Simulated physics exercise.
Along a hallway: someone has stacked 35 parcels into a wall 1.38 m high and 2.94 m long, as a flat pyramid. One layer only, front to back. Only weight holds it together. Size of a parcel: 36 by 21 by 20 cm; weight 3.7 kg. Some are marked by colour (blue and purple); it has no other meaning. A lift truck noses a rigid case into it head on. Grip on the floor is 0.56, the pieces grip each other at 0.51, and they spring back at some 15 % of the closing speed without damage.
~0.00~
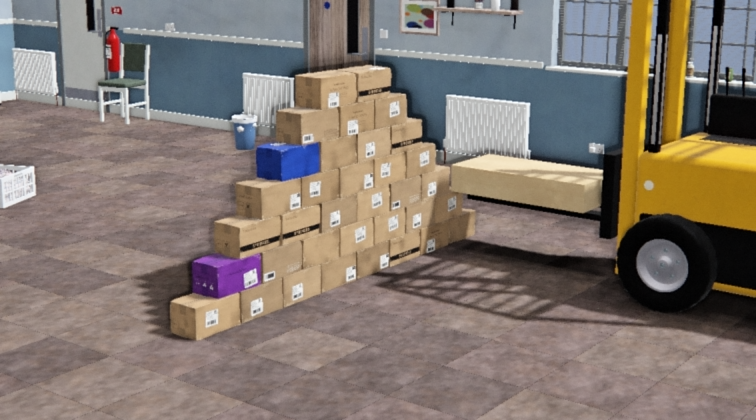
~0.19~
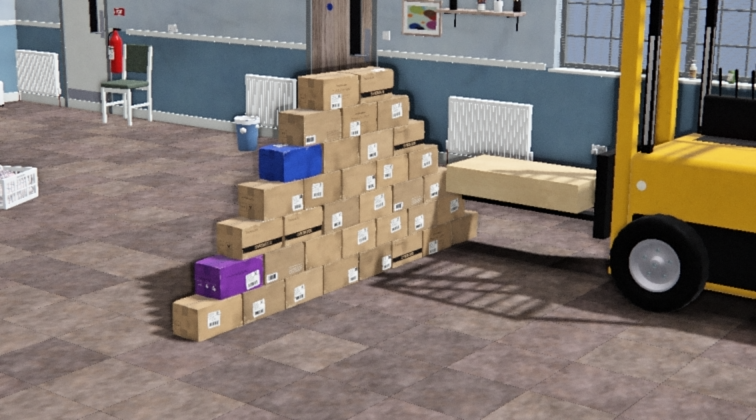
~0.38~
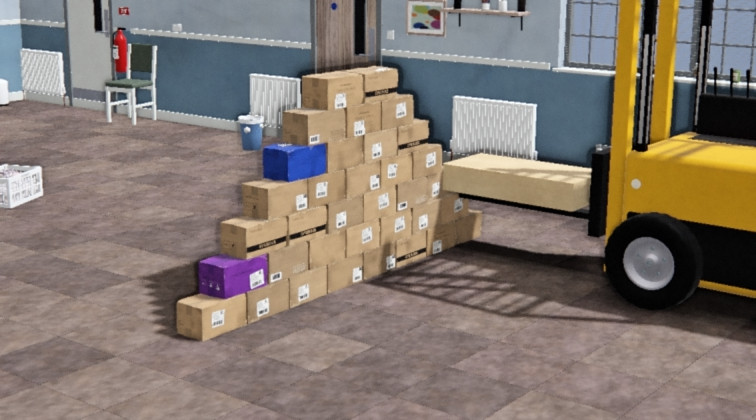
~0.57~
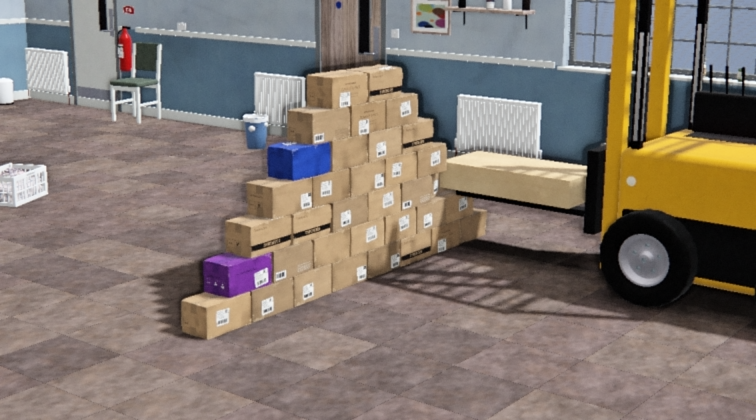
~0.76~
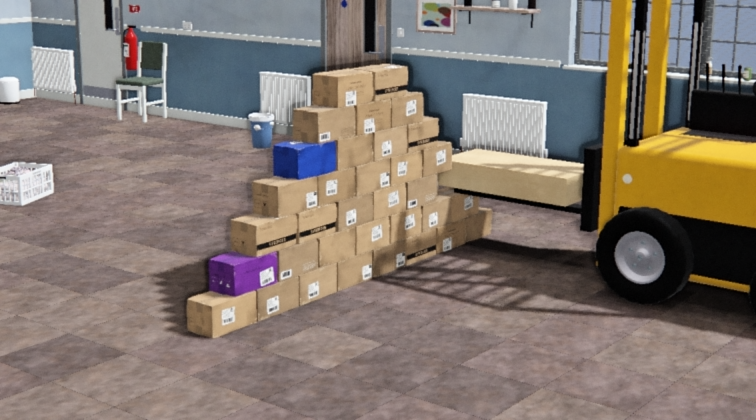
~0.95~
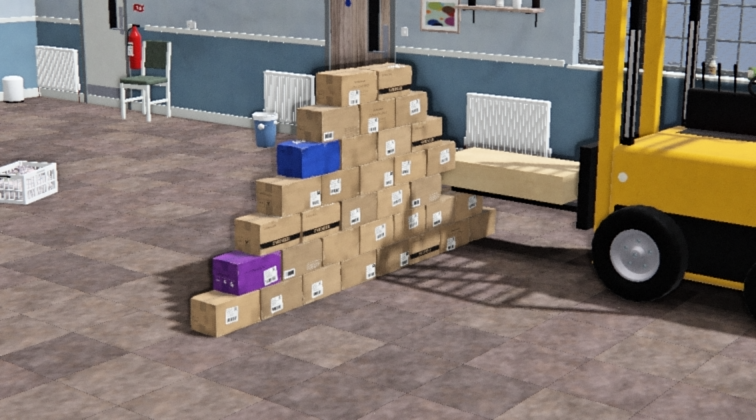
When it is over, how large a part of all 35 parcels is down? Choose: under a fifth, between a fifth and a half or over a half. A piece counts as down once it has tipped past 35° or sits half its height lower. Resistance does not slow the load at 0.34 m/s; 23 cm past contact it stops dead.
It comes to fewer than one in five.
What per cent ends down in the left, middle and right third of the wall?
Left 0, middle 0, right 0 per cent.
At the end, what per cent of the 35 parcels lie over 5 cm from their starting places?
Shifted: 5 per cent.
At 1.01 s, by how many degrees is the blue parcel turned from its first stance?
Roughly 0°.
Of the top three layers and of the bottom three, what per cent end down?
Top 0, bottom 0 per cent.
After 1.01 s, none of the 35 parcels down, 1 disturbed.
At rest (1.7 s), none of the 35 parcels down, 1 disturbed; blue parcel unmoved; purple parcel unmoved. That is 0 per cent. As the last picture would show them, middles, blue parcel near (309, 157), purple parcel near (247, 270).
